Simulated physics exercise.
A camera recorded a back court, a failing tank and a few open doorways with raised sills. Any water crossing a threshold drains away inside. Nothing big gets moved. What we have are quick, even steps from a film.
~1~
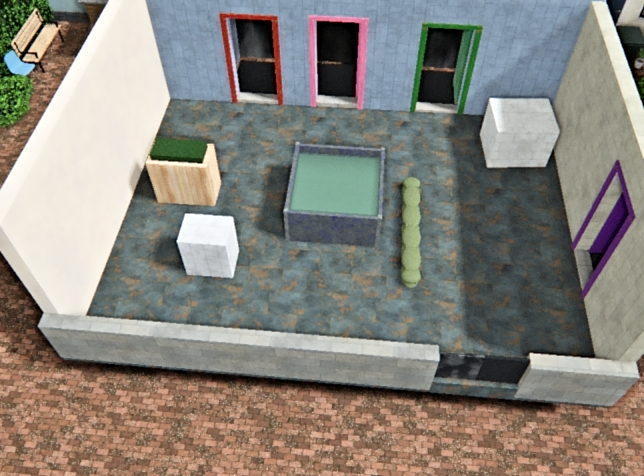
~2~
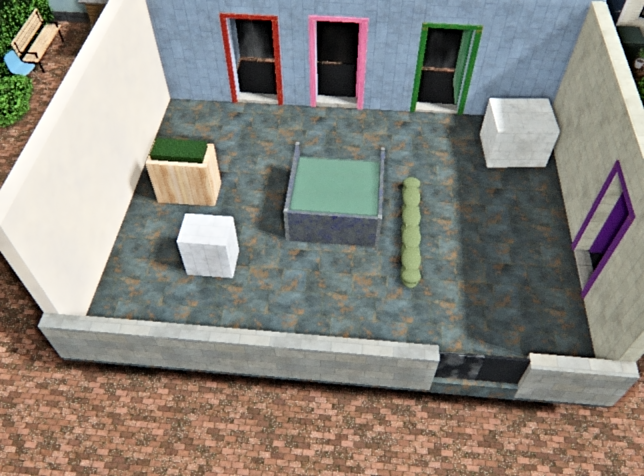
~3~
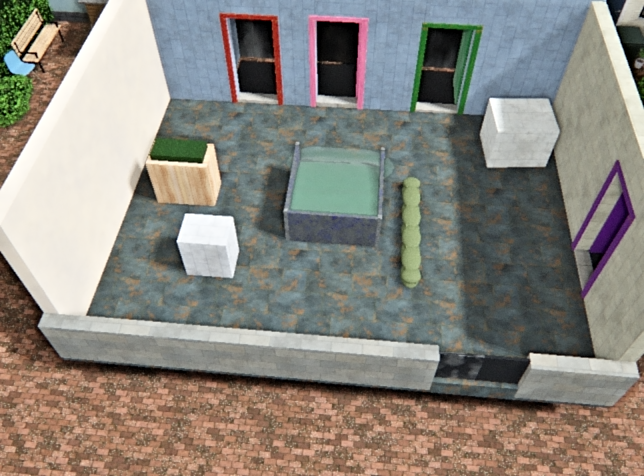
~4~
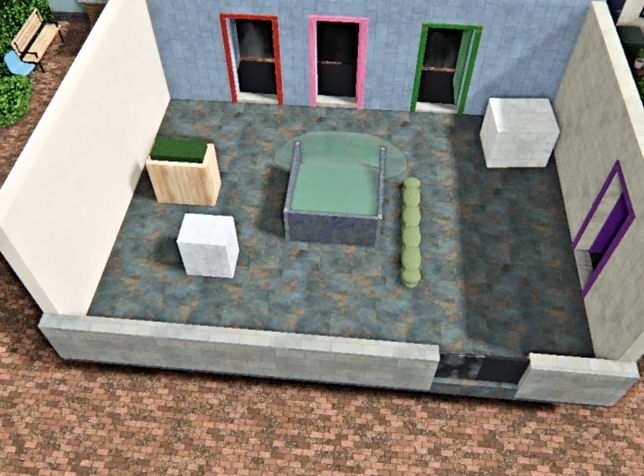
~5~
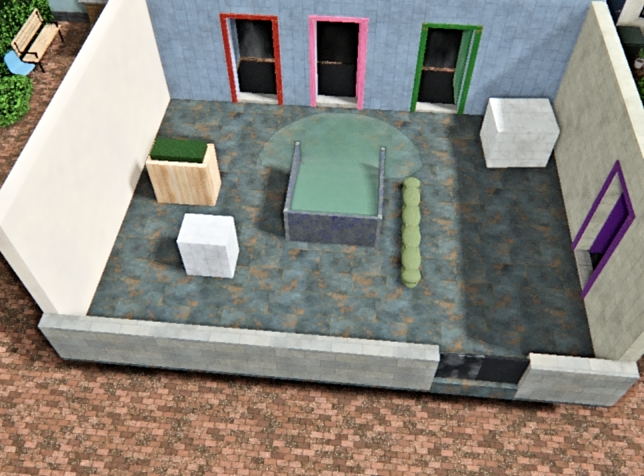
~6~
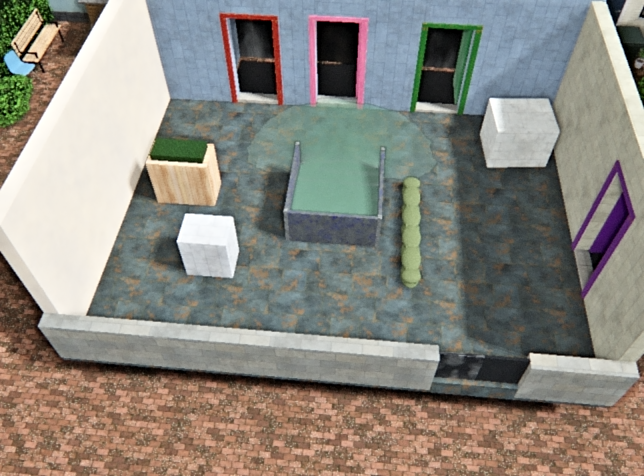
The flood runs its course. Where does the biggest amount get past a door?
At the pink door.
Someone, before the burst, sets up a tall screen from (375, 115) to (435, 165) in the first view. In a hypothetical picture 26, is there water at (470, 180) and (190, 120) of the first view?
First spot soaking, second spot soaking.
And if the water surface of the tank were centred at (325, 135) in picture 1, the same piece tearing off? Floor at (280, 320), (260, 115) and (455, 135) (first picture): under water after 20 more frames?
Point by point, the spots are not hit, hit and hit.
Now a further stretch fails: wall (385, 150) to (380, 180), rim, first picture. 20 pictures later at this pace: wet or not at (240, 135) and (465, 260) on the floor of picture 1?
Taking the two spots in turn, they are still bare and still bare.
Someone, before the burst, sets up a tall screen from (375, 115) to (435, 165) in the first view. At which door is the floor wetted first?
The wave reaches the pink one first.
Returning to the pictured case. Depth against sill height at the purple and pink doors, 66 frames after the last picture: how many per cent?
Near 20 and 40 per cent, in that order.
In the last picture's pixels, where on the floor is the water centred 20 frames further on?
Centre: Close to (332, 145).
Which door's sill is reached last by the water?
I'd go with the door marked purple.
A moment on, water covers 20 % of the floor; pink door a lot in, red door a trickle in, green door a trickle in, purple door not reached.
Next, water covers 20 % of the floor; pink door a lot in, red door some in, green door some in, purple door not reached.
Then, water covers 30 % of the floor; pink door a lot in, red door some in, green door some in, purple door not reached.
Later, water covers 60 % of the floor; pink door a lot in, red door some in, green door some in, purple door wet at the sill, nothing in.
In the end, water covers 80 % of the floor; pink door a lot in, red door some in, green door some in, purple door wet at the sill, nothing in; the pink door has let in the most.
